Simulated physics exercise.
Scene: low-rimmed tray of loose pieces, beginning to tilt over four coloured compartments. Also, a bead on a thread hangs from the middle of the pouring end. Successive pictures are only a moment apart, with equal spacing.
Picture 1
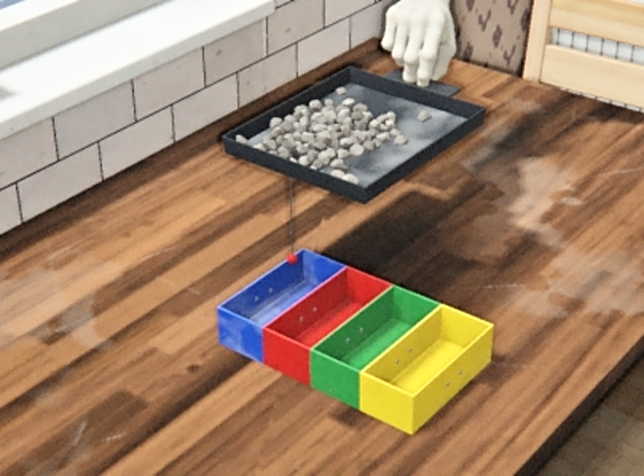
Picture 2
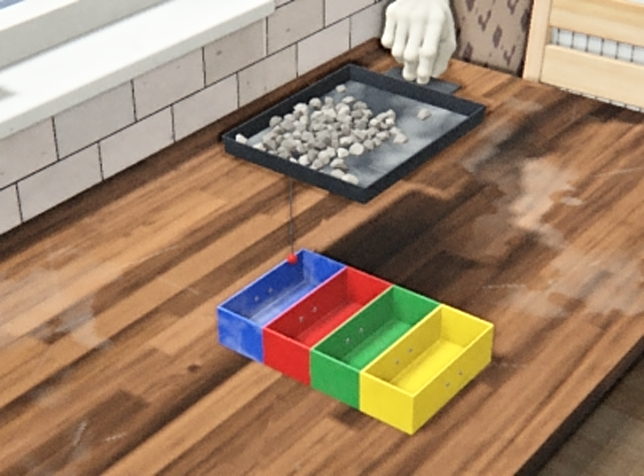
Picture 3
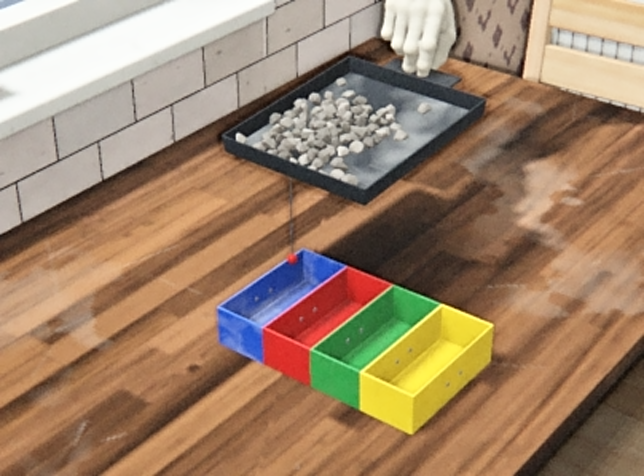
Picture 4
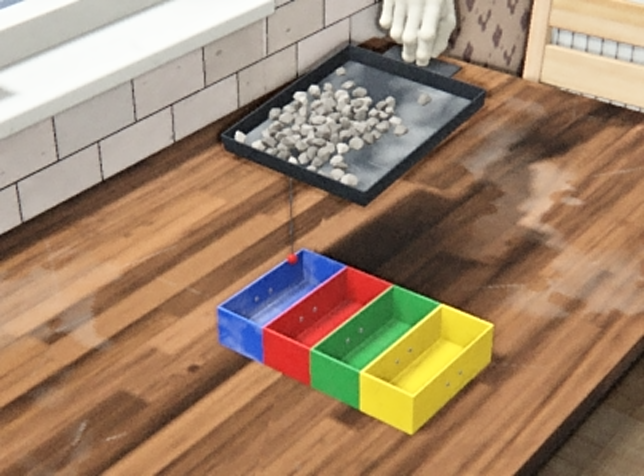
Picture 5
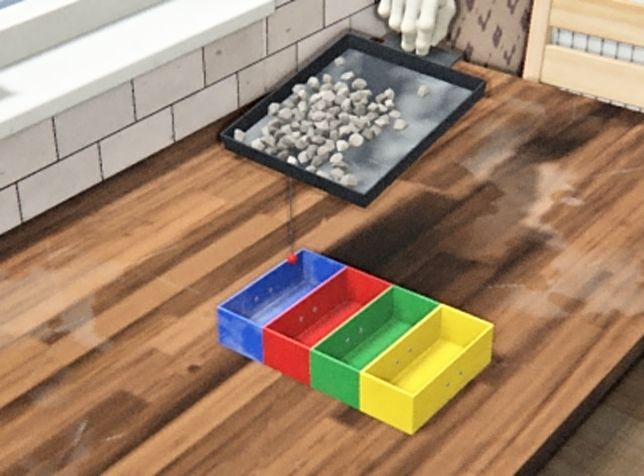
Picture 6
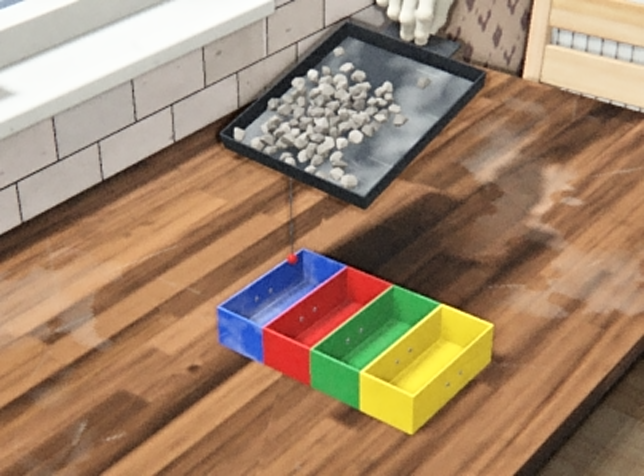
Dark tray of grey gravel tilting gradually as its far end rises near a white hand, above blue, red, green and yellow compartments.
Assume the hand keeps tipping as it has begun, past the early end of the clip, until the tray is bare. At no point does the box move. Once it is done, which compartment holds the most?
The red compartment holds the most.
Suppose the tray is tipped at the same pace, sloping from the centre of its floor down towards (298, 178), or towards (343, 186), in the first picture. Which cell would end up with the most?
The blue cell, then the cell in red.
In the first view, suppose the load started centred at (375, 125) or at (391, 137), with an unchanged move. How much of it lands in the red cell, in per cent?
Shares: 60 % for the first, 70 % for the second.
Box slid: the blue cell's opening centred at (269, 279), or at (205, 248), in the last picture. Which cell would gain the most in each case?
The first time it is red; the second time it is the cell in yellow.
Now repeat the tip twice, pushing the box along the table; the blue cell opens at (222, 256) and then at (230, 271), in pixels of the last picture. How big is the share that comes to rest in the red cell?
You'd end up with around 20 per cent and then around 30 per cent.
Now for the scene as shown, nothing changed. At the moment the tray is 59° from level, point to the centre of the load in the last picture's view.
The load is centred near (307, 144).
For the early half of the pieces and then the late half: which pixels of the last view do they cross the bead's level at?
It goes through near (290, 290) first, then near (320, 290).
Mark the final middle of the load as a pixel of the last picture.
Somewhere around (305, 335) in the last picture.
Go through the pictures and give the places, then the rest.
The first frame shows corners of the pouring end at (225, 136) and (365, 186), level; middle of the load at (331, 133), bits of gravel; bead on its thread at (292, 259); blue cell at (241, 332); red cell at (287, 353); green cell at (336, 376); yellow cell at (387, 399).
The second frame shows corners of the pouring end at (225, 136) and (365, 187), level; middle of the load at (331, 132).
The third frame shows corners of the pouring end at (224, 135) and (365, 188), tipped barely, lowest at the right corner; middle of the load at (331, 129).
The fourth frame shows corners of the pouring end at (224, 135) and (364, 190), tipped a little, lowest at the right corner; middle of the load at (331, 124).
The fifth frame shows corners of the pouring end at (223, 134) and (364, 193), tipped a little, lowest at the right corner; middle of the load at (330, 119).
The sixth frame shows corners of the pouring end at (222, 133) and (363, 195), tipped clearly, lowest at the right corner; middle of the load at (330, 115); blue cell at (241, 332); red cell at (287, 353); green cell at (336, 376); yellow cell at (387, 399).
Soon, tray tipped steeply; nearly all on the tray; a stray few falling or outside the box.
A while on, tray tipped right over; about a third on the tray; about a quarter in the red cell; a small part in the blue cell; a small part in the green cell; about a quarter falling or outside the box.
Towards the end, tray tipped past a quarter turn; about half in the red cell; about a quarter in the blue cell; a small part in the green cell; a small part falling or outside the box.
Finally, tray tipped past a quarter turn; about half in the red cell; about a quarter in the blue cell; a small part in the green cell; none in the yellow cell; a small part outside the box.
